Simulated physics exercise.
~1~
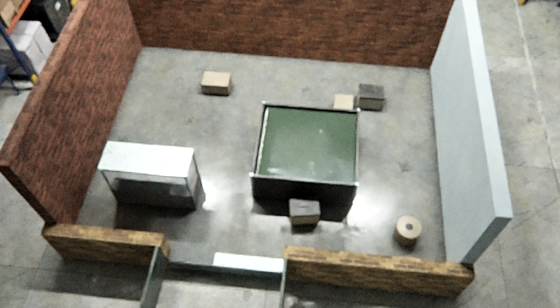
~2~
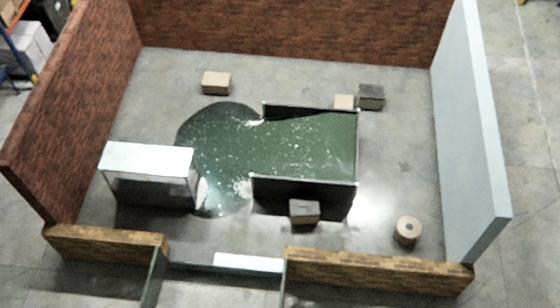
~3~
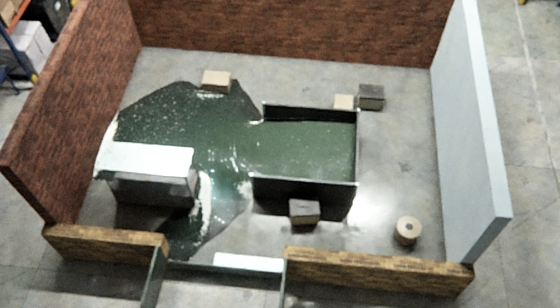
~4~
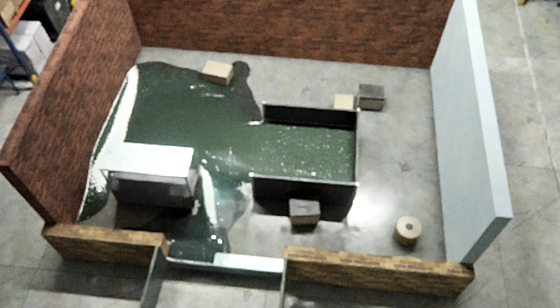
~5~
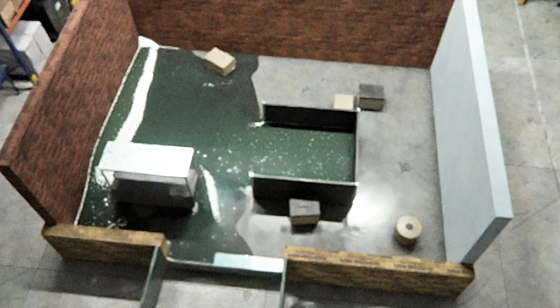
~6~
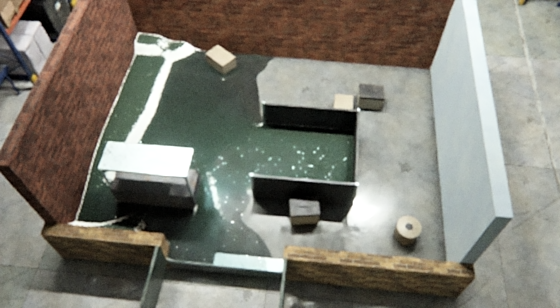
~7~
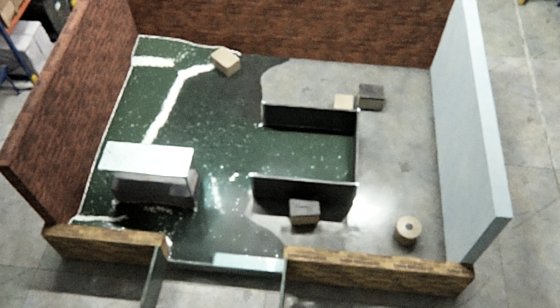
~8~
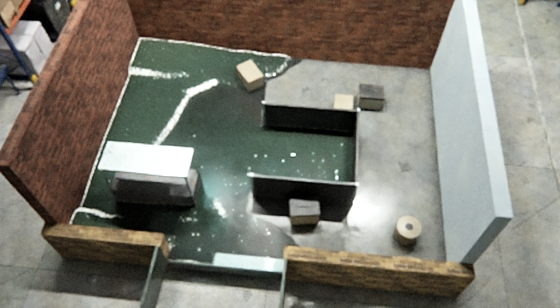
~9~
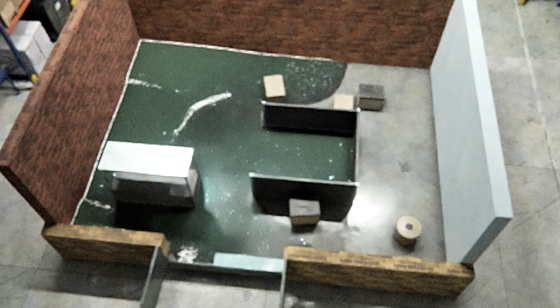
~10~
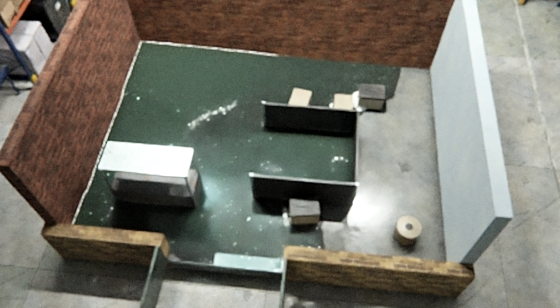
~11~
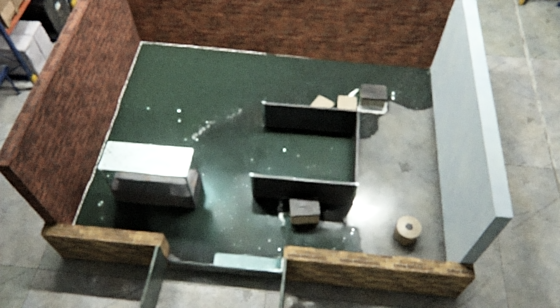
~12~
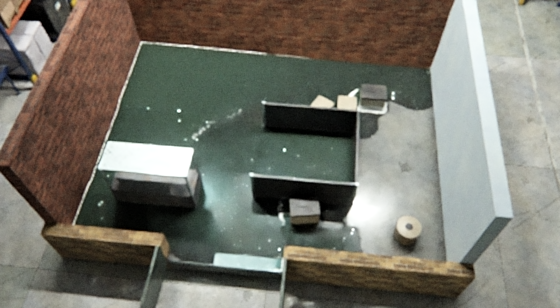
Green water spilling from a tank's open left side spreads across a walled floor, carrying one box right to rest beside others.
